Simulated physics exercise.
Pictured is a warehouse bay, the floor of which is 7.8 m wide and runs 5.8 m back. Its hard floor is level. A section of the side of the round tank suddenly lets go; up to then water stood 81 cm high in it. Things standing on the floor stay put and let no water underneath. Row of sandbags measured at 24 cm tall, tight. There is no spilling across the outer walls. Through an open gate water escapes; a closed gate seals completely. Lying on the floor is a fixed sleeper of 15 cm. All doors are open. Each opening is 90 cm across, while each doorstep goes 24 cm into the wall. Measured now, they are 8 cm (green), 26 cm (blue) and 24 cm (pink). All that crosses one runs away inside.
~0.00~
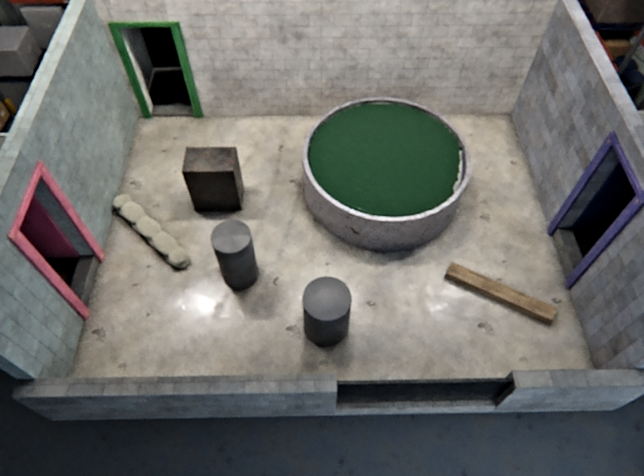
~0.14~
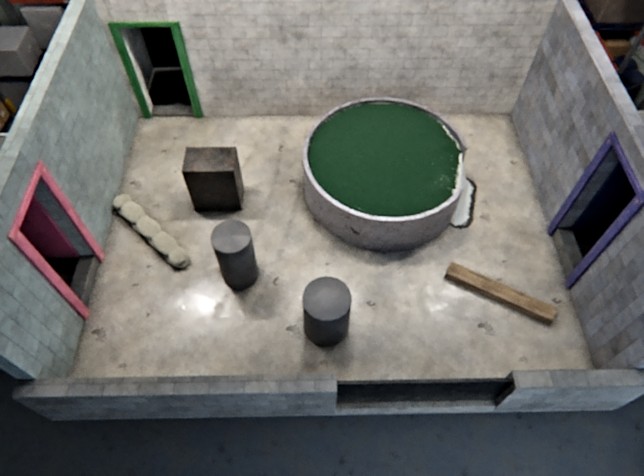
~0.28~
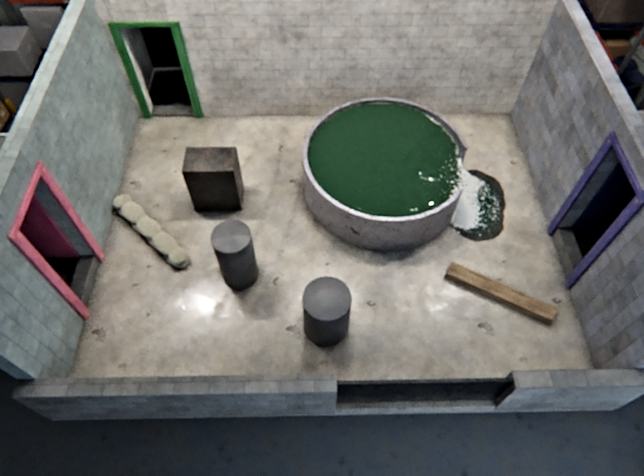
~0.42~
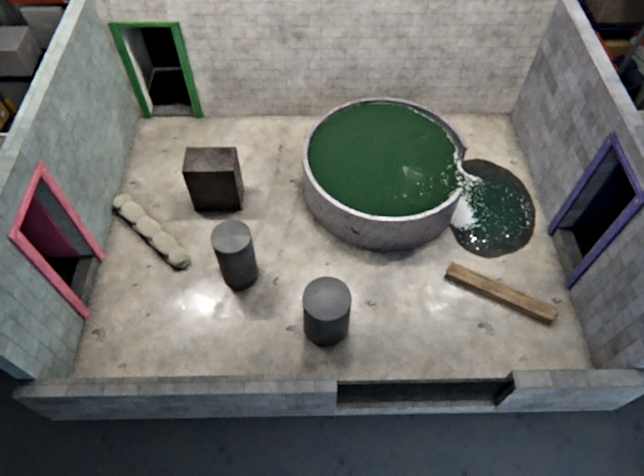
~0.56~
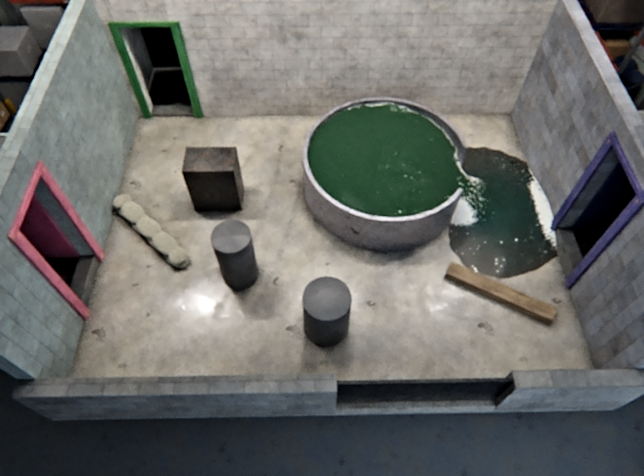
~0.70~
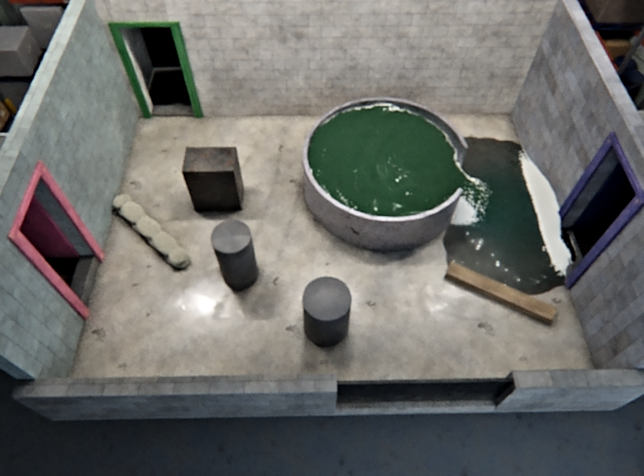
Dark green liquid pouring through a gap in a round tank's right side, spreading across the floor to the purple-framed doorway.
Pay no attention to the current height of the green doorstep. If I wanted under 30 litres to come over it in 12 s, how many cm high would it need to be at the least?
It would need to be about 9.5 cm high.
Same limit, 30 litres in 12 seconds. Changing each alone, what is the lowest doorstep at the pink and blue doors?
About 9.5 cm at pink and about 30 cm at blue.
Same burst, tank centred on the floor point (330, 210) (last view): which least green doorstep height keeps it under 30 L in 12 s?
About 9.0 cm.
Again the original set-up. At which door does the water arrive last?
That's the pink door.
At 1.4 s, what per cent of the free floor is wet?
I'd say near 15 percent is wet.
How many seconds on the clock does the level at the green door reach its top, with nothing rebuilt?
It peaks at about 9.5 s.
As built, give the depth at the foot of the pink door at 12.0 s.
Some 13.0 centimetres.
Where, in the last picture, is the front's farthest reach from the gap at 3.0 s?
(290, 393).
After 1.4 s water covers 15 % of the floor, deepest (52 cm) near (528, 202); it has not reached the green door.
After 3.0 s water covers 40 % of the floor, deepest (44 cm) near (595, 375); it has not reached the green door.
After 12.0 s water covers 95 % of the floor, deepest (17 cm) near (526, 299); 12 cm at the green door, 51 litres in over its 8 cm doorstep.
At the green door as built, the water arrived by 4.1 s and peaked near 15 cm at 9.4 s.
With a doorstep of 8.5 cm, 43 litres would have come in within the 12 s; with 11.5 cm, 10 litres. So under 30 litres takes about 9.5 cm.
